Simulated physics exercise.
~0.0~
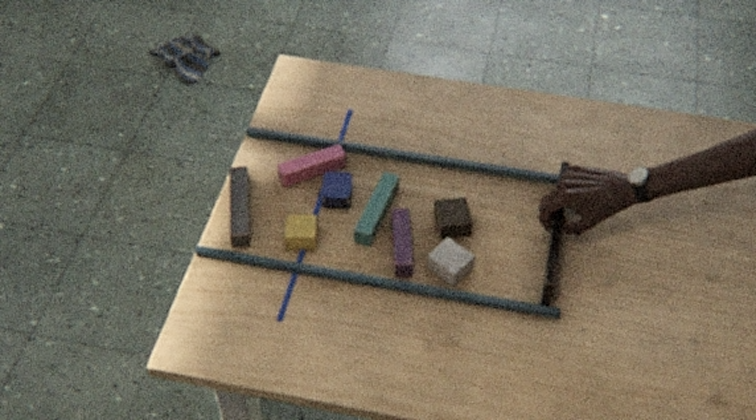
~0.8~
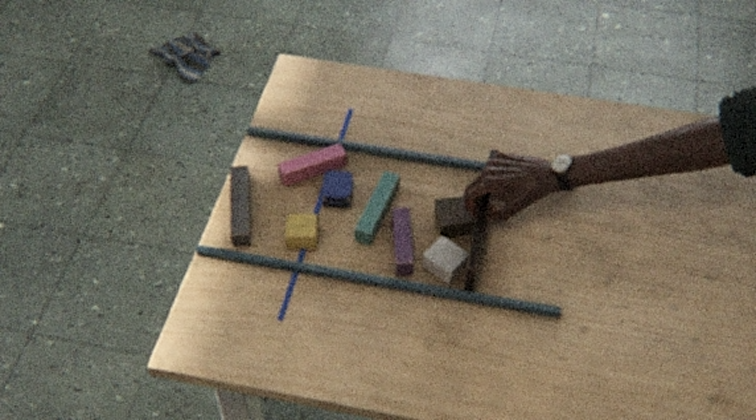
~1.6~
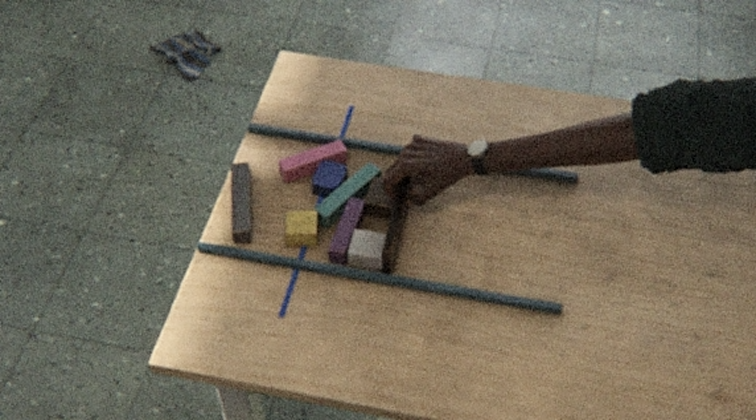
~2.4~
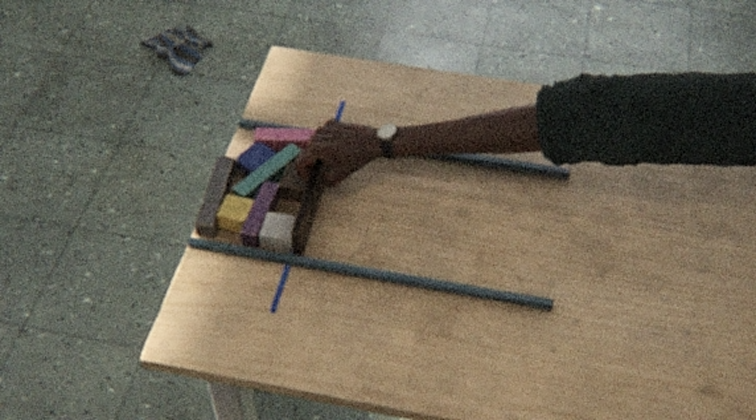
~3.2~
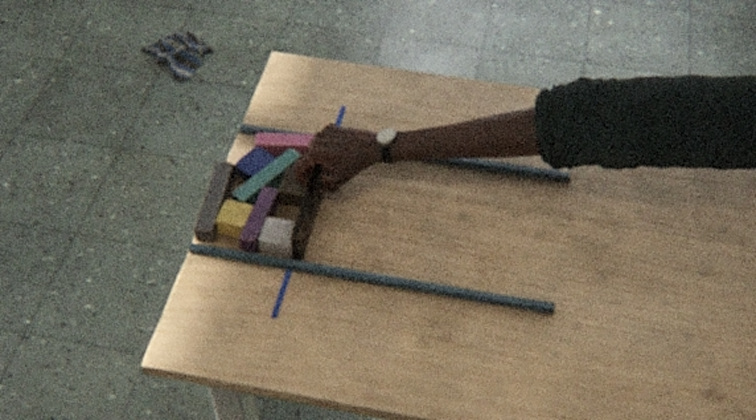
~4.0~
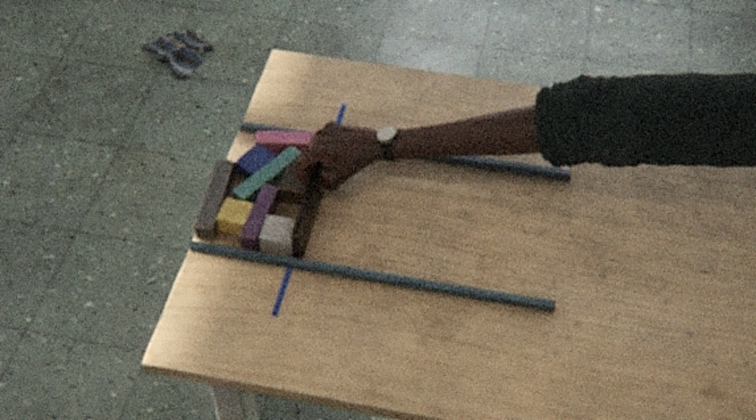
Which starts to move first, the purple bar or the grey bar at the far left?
The purple bar starts to move first, pushed along with the pieces near the board. The grey bar stays still until later, when the bunched pieces have been pushed up towards the table's end.
